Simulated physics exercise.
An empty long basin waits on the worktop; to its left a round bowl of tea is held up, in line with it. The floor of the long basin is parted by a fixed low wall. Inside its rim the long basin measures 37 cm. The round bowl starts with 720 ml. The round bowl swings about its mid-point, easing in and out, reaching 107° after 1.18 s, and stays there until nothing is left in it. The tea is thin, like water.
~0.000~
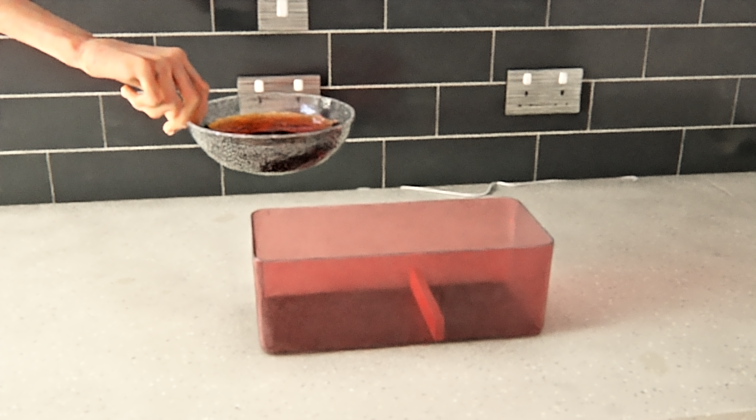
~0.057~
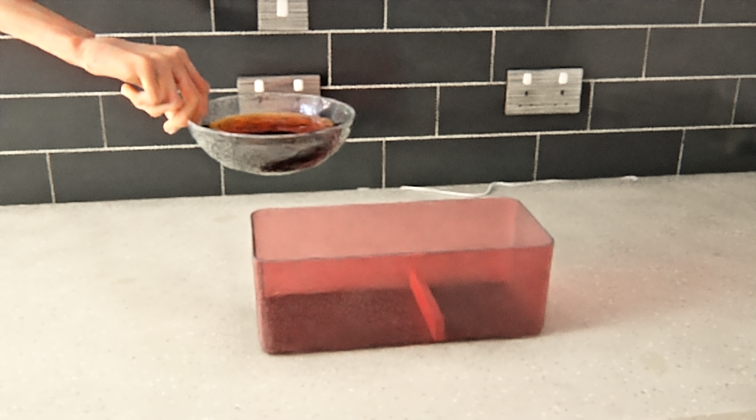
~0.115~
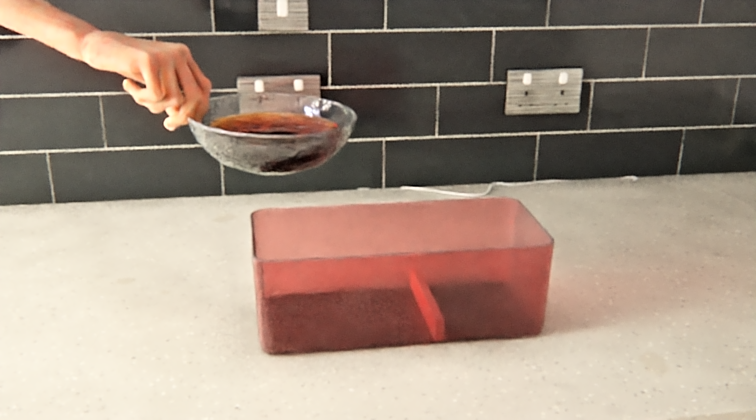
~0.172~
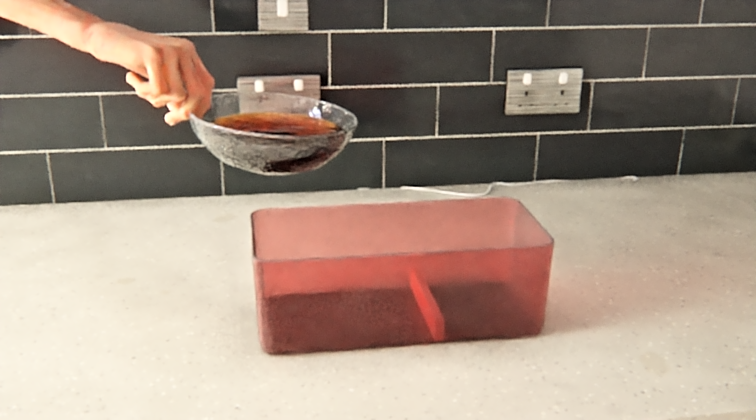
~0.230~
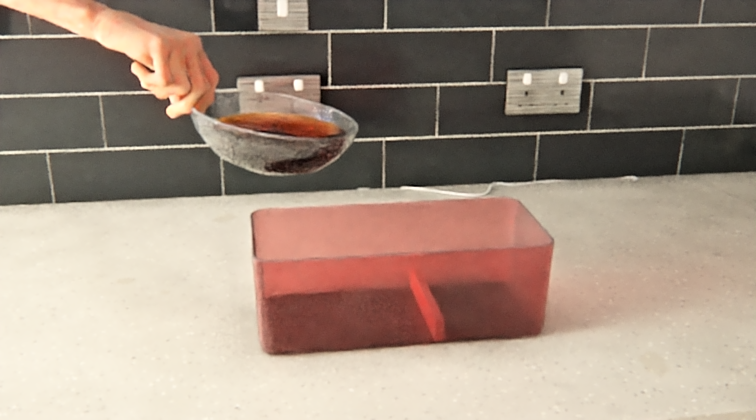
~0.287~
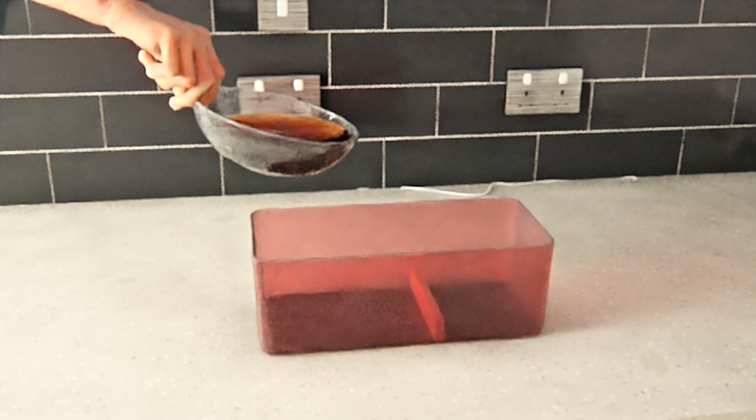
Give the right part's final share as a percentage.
Roughly 12 per cent is past the wall.
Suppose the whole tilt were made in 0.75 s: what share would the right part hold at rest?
In that case some 20 per cent.
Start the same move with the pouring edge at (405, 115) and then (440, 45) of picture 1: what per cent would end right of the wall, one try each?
First 65, then 75 per cent.
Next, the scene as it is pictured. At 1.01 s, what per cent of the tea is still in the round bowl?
Near 0 in a hundred.
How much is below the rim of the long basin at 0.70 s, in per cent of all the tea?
Near 52 in a hundred.
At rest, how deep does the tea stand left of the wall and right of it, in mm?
Some 18 mm on the left and 4 mm on the right.
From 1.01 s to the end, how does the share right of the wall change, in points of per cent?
The share moves up, by some 2 per cent.
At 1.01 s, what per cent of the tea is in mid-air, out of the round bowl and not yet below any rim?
About 1 per cent.
After 0.70 s the tilt is 70° and 20 per cent is still to pour, 50 is left of the wall and 1 right of it.
After 1.01 s the tilt is 102° and 0 per cent is still to pour, 89 is left of the wall and 10 right of it.
After 1.33 s the tilt is 107° and 0 per cent is still to pour, 88 is left of the wall and 11 right of it.
After 1.68 s the tilt is 107° and 0 per cent is still to pour, 87 is left of the wall and 12 right of it.
In the end 87 per cent lies left of the wall, 12 right of it and 1 outside.
